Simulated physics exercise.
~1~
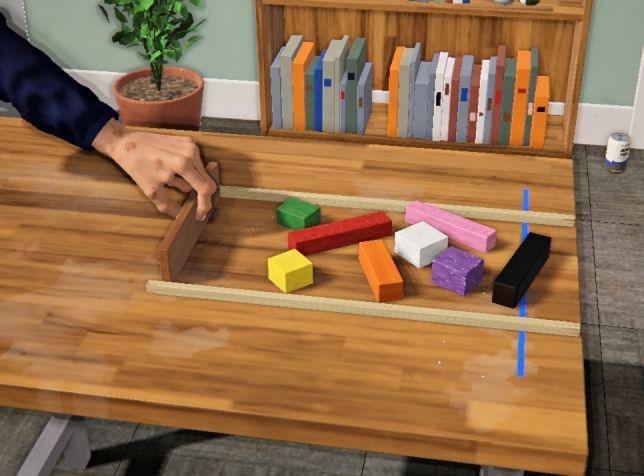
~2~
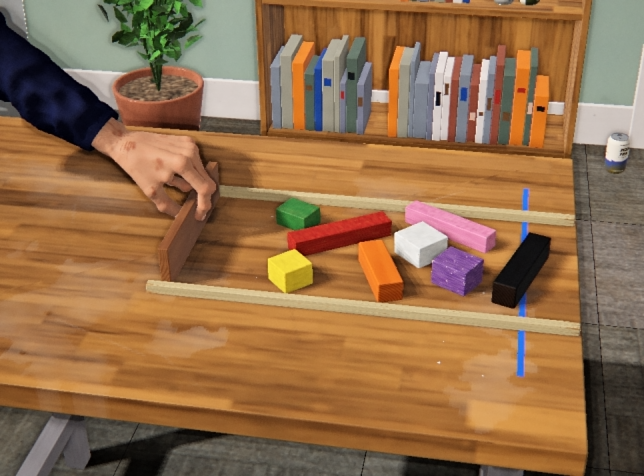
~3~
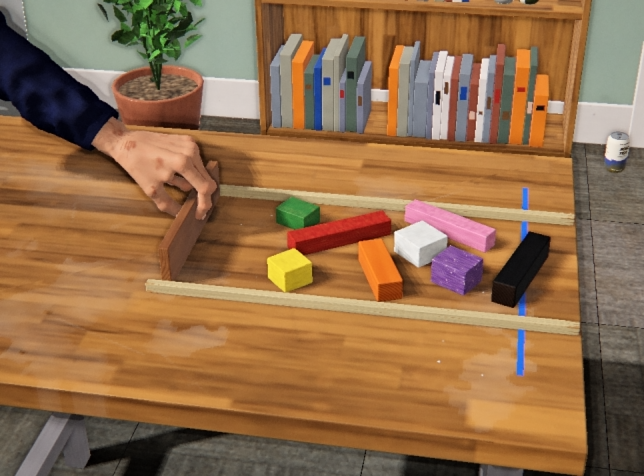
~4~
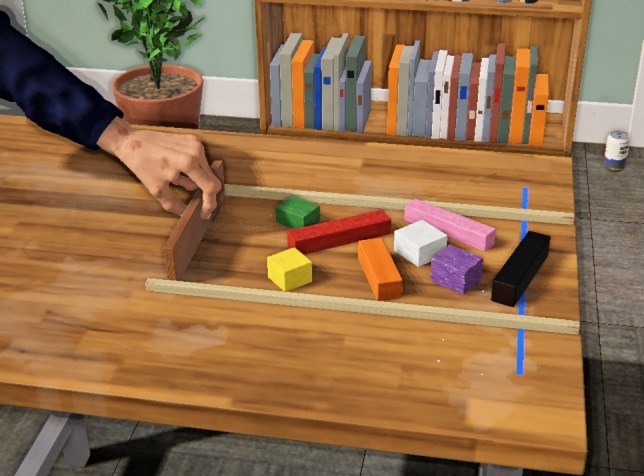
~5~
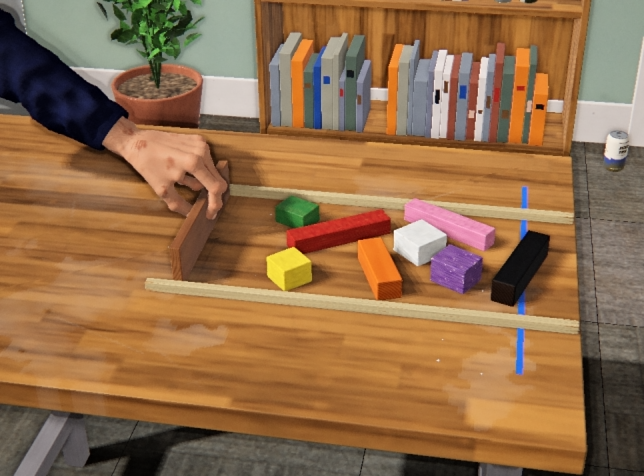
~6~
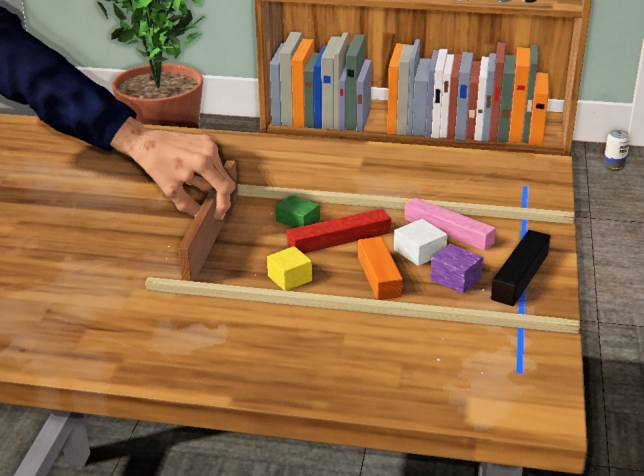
On a wooden table in front of a bookshelf and potted plant, a hand holds a small board upright between two pale rails, left of eight scattered coloured blocks. The board stays nearly still at first, then the hand slides it slightly right, while the blocks remain in place.
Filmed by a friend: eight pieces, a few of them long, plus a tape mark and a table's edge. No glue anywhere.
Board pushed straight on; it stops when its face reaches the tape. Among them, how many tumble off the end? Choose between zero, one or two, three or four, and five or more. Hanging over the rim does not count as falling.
The count is three or four.
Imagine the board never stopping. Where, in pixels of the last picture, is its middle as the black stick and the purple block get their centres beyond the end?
The middle is at (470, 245) when it's the black stick, and at (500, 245) when it's the purple block.
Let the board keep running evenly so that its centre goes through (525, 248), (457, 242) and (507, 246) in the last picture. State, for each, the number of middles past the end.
Taking the three positions in turn, the counts come to 4, 0 and 3.
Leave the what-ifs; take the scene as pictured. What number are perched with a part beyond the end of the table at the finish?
You'd get 2.
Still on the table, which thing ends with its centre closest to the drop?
The orange stick.
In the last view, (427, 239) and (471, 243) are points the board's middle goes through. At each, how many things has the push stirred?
At first I count 8, and then 8.
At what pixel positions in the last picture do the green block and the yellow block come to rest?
(543, 230) and (540, 300).
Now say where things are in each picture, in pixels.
In the first frame, black stick (522, 269); purple block (458, 271); pink bar (450, 226); board (192, 221); tape (524, 270).
In the second frame, purple block (457, 271); board (191, 221).
In the third frame, pink bar (449, 225); green block (298, 215).
In the fourth frame, black stick (522, 267); orange stick (380, 269).
In the fifth frame, purple block (456, 269); white block (420, 243).
In the sixth frame, black stick (521, 266); purple block (457, 269); pink bar (449, 224); board (211, 220); tape (523, 267).
Soon after, none off yet; black stick at rest near (521, 266); purple block at rest near (457, 269); pink bar at rest near (449, 224).
After that, none off yet; black stick moving near (525, 267); purple block displaced a little near (470, 273); pink bar displaced a little near (492, 226).
And then, none off yet; black stick displaced a little near (580, 279); purple block displaced well along near (549, 285); pink bar displaced about its own width near (568, 232).
In the end, the number that fall off is three or four; gone, white block, pink bar, purple block and black stick.
